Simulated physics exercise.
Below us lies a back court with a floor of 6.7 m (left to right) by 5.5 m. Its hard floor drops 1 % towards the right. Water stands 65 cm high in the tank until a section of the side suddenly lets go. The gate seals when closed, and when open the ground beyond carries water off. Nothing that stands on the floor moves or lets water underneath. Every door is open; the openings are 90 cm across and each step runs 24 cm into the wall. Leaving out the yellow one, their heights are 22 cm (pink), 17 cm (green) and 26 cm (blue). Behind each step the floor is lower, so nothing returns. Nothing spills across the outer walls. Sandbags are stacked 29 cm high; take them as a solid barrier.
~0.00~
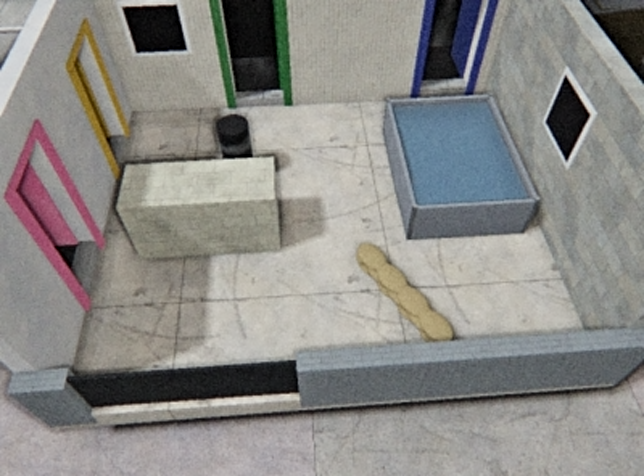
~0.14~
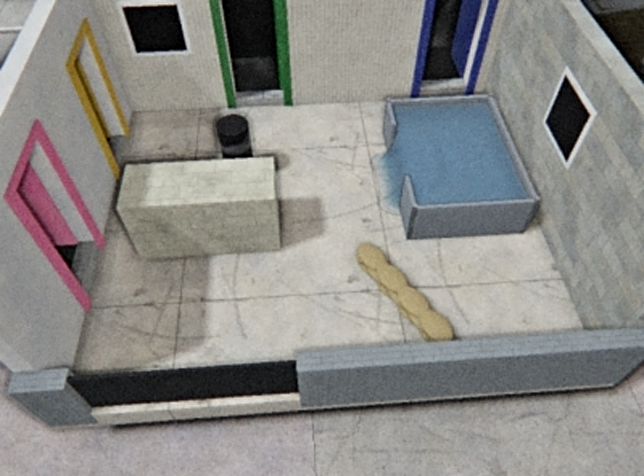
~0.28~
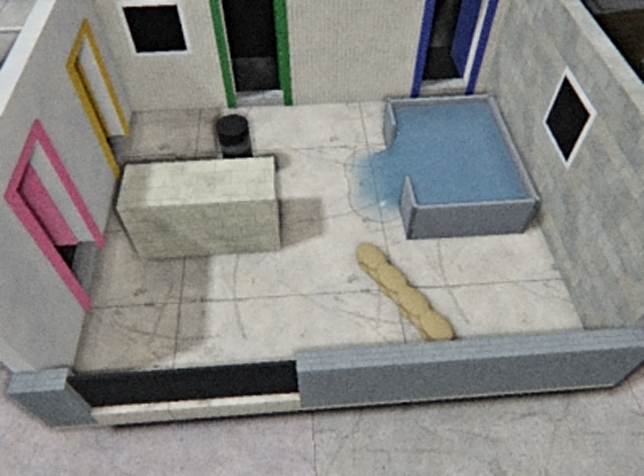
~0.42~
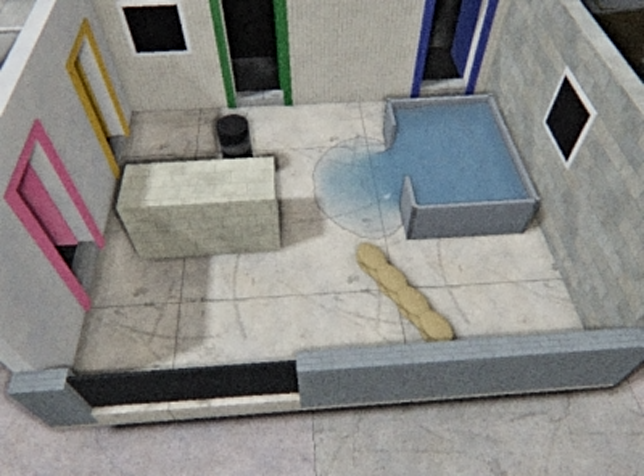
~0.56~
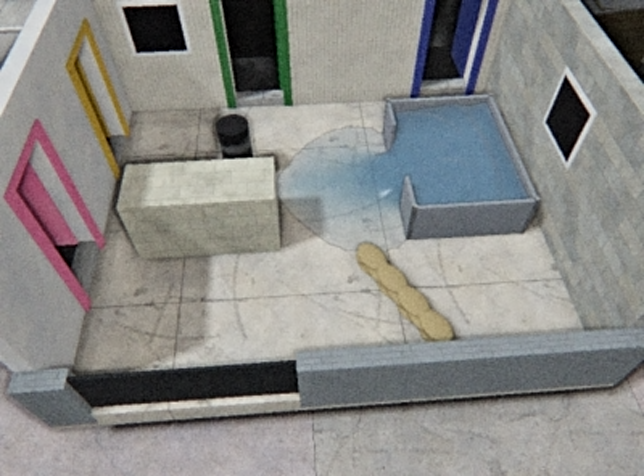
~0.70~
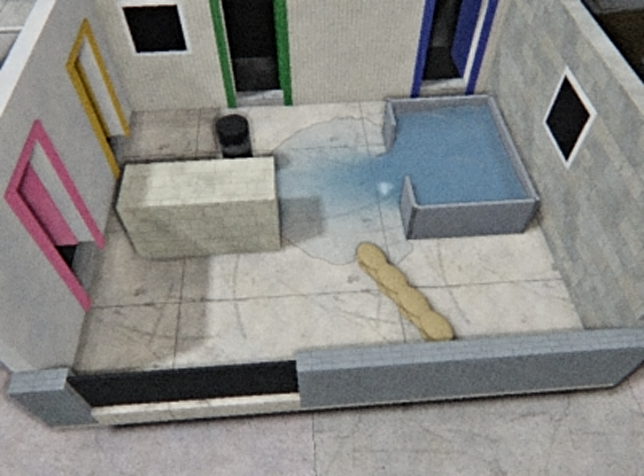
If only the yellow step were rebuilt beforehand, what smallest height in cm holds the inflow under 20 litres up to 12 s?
Some 18 cm above the ground.
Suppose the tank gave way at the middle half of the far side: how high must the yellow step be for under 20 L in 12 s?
Some 9.5 cm.
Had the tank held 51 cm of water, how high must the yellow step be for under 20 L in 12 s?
About 11.5 cm.
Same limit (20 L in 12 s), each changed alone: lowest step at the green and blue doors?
Roughly 11.0 cm at green and 8.5 cm at blue.
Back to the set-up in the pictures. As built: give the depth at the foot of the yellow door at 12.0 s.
About 4.0 cm.
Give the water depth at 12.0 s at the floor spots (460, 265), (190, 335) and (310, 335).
In that order: 4, 8 and 6 cm.
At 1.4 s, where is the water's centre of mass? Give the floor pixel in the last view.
Near (401, 182).
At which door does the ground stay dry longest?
Last comes the blue one.
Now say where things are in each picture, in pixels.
The tank at (455, 150) is whole and still, 65 cm deep; the yellow door at (103, 108) is dry, in the first picture.
The gap is at (398, 173), the front 0.3 m out at (387, 208); the back of the tank holds 65 cm, in the second picture.
Water pours out at (398, 174) and has run 0.7 m, to (357, 207); about 10 cm deep outside, 65 cm at the back, in the third picture.
The gap is at (398, 174), the front 1.3 m out at (323, 203); the back of the tank holds 64 cm, in the fourth picture.
Water pours out at (398, 174) and has run 1.9 m, to (281, 192); about 6 cm deep outside, 57 cm at the back, in the fifth picture.
The gap is at (398, 173), the front 2.5 m out at a hidden place; the back of the tank holds 54 cm; 2.3 m in a straight line remain to the yellow door at (103, 108), in the sixth picture.
After 1.4 s water covers 35 % of the floor, deepest (35 cm) near (390, 186); it has not reached the yellow door.
After 3.0 s water covers 60 % of the floor, deepest (32 cm) near (133, 114); 18 cm at the yellow door, 8 litres in over its 7 cm step.
After 12.0 s water covers 95 % of the floor, deepest (15 cm) near (67, 397); 4 cm at the yellow door, 147 litres in over its 7 cm step.
At the yellow door as built, the water arrived by 2.0 s and peaked near 21 cm at 3.4 s.
Run again over the same 12 s with other heights there, 28 litres in over 16 cm, 9 litres over 21.5 cm. The limit of 20 litres is kept from about 18 cm up.
